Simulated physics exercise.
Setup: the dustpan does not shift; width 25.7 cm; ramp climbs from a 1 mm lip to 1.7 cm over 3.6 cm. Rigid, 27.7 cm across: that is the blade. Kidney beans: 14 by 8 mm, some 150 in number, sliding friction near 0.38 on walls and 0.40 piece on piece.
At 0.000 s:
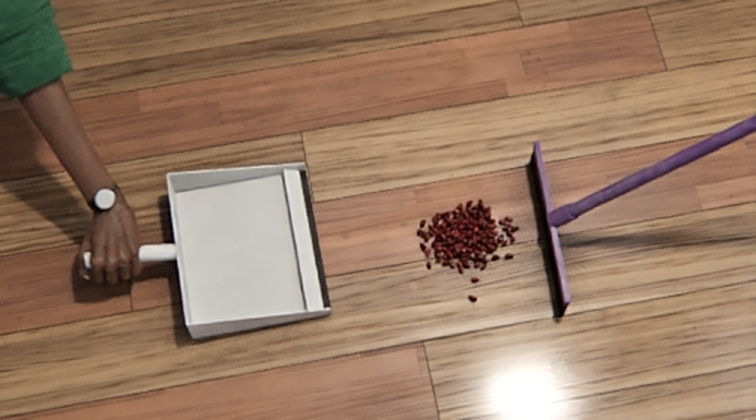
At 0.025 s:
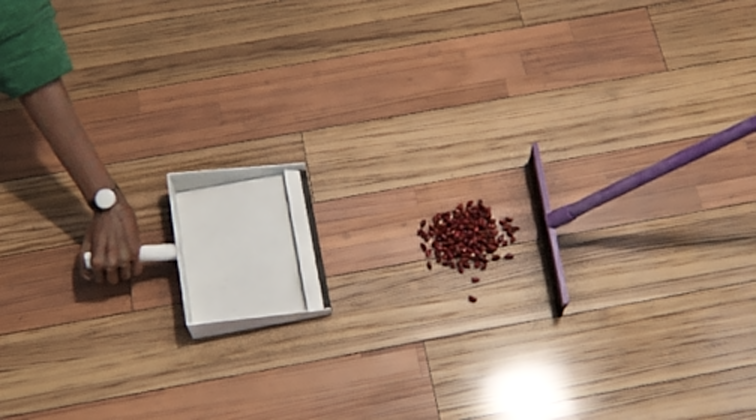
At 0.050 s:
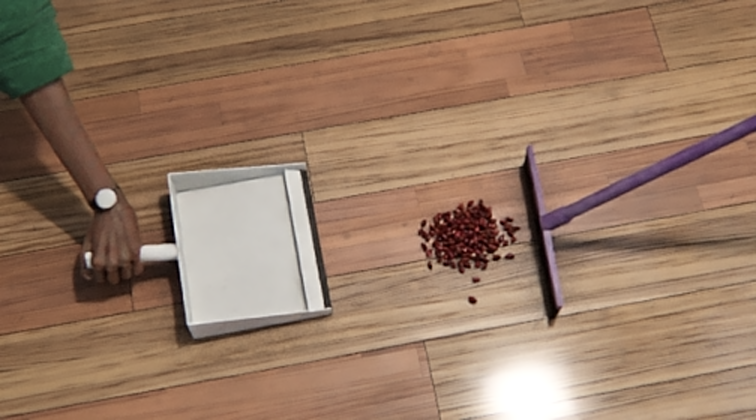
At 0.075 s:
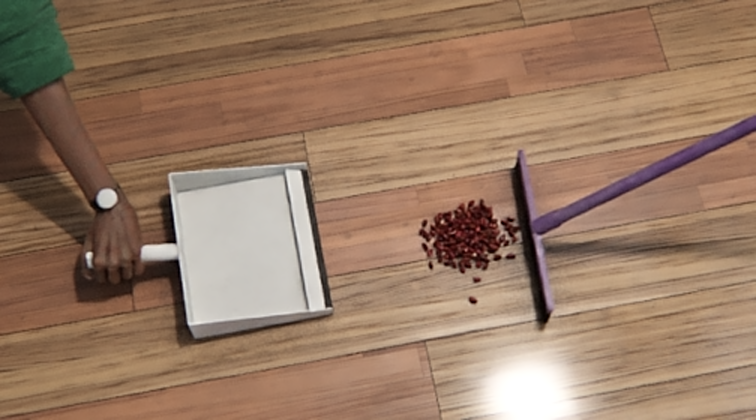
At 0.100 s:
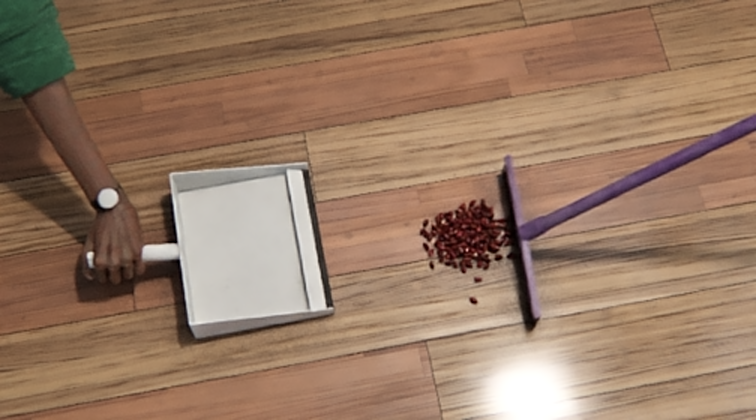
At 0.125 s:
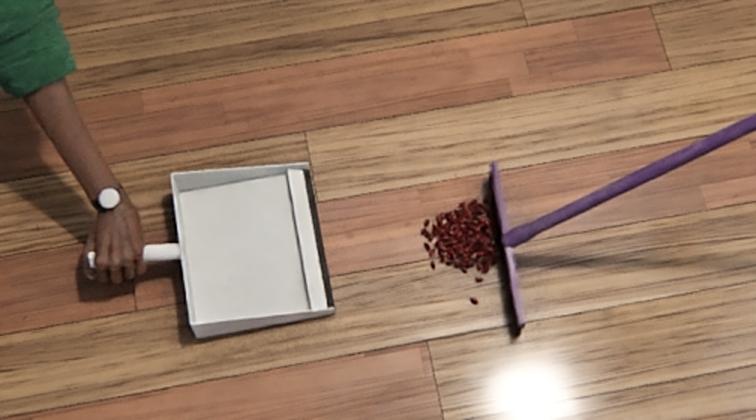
On a wooden floor, a purple blade on a pole sliding left into a pile of red beans, a hand holding a white dustpan still.
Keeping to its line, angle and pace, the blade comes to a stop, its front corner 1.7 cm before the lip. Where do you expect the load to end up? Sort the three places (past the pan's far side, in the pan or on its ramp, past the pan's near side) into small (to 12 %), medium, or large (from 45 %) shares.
Far side: Small. Pan: Medium. Near side: Medium.
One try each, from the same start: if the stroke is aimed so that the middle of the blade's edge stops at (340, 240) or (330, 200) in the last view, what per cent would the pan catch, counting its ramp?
Some 60 and 50 per cent.
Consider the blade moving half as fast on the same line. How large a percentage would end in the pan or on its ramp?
Share: About 15 %.
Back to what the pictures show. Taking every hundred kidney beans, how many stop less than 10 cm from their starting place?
Around 0 in a hundred.
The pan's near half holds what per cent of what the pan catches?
Share: Approx. 80 %.
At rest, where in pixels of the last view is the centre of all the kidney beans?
After settling, the middle sits near (324, 275).
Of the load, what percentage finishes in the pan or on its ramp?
Estimate: Close to 35 %.
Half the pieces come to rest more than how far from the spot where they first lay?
The figure is about 28 cm.
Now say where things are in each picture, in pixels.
In the first picture, blade from (566, 302) to (536, 148), moved 0.0 cm, 0 of the pieces shifted so far; middle of the pieces at (464, 237); pan at (239, 254).
In the second picture, blade from (565, 303) to (535, 148), moved 0.4 cm, 0 of the pieces shifted so far; middle of the pieces at (465, 237).
In the third picture, blade from (559, 306) to (529, 151), moved 1.4 cm, 0 of the pieces shifted so far; middle of the pieces at (465, 236).
In the fourth picture, blade from (550, 310) to (521, 155), moved 3.2 cm, 1 of the pieces shifted so far; middle of the pieces at (466, 236).
In the fifth picture, blade from (537, 316) to (508, 160), moved 5.7 cm, 7 of the pieces shifted so far; middle of the pieces at (467, 236).
In the sixth picture, blade from (521, 323) to (494, 166), moved 8.5 cm, 77 of the pieces shifted so far; middle of the pieces at (466, 237); pan at (243, 253). The blade's pace is about 1.13 m/s, heading 14 degrees towards the viewer's side.
After 0.25 s, middle of the blade 15 cm from the lip; 0 % over the lip, far side 0 %, near side 5 %.
After 0.34 s, middle of the blade 5 cm from the lip; 0 % over the lip, far side 0 %, near side 15 %.
After 0.56 s, middle of the blade 3 cm from the lip; 50 % over the lip, far side 5 %, near side 20 %.
At rest (2.2 s), far side 5 %, pan 35 %, near side 20 %, in front of the lip or behind the blade 40 %.
